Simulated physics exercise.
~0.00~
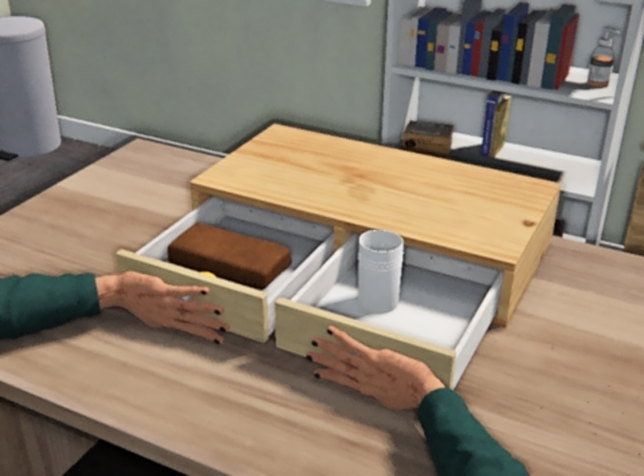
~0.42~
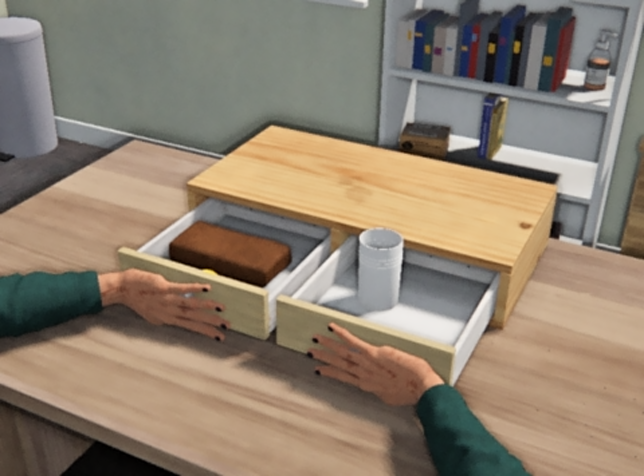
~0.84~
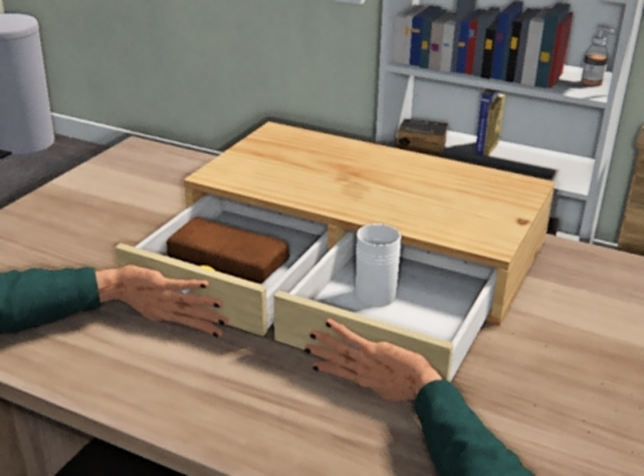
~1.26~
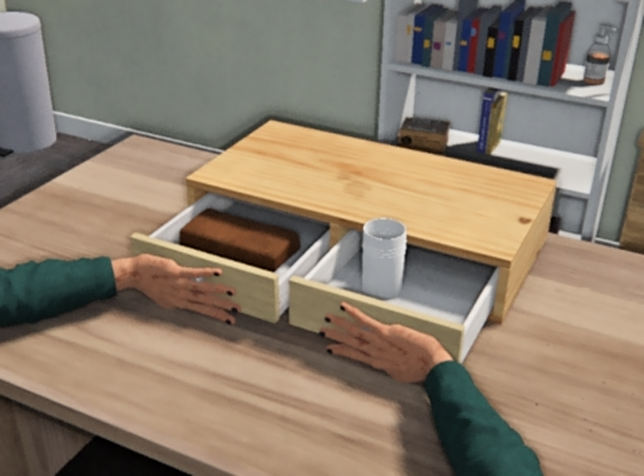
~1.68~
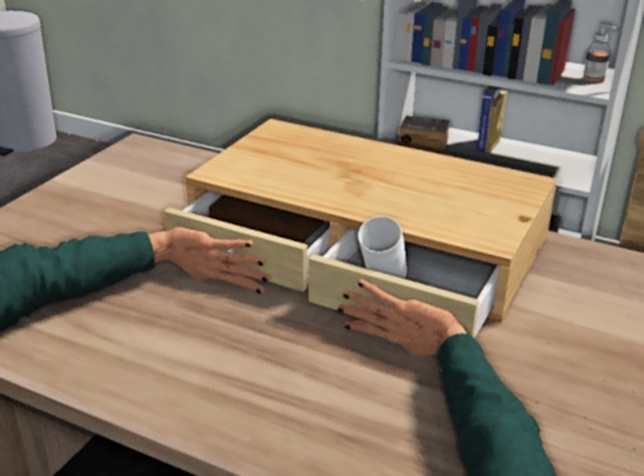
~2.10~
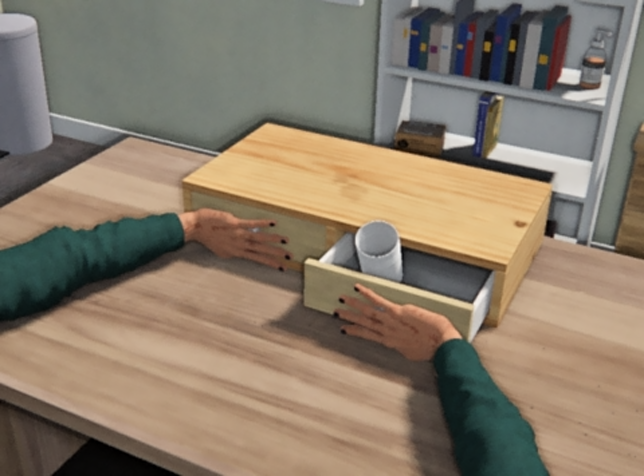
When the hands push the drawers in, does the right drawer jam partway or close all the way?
The right drawer jams and stays ajar with the white beaker leaning in its opening, while the left drawer closes flush.
Two open drawers sit side by side in a pale wooden chest on a wood-grain desk, seen from above in a slightly swaying view, with a grey bin and a bookshelf behind. A brown loaf-shaped block lies in the left drawer and a white beaker stands in the right one. Hands in dark green sleeves rest against the fronts, then push both drawers inward. The beaker tilts as it meets the chest's front edge. The left drawer slides flush, hiding the brown block, while the right drawer stays ajar with the beaker leaning in the gap.
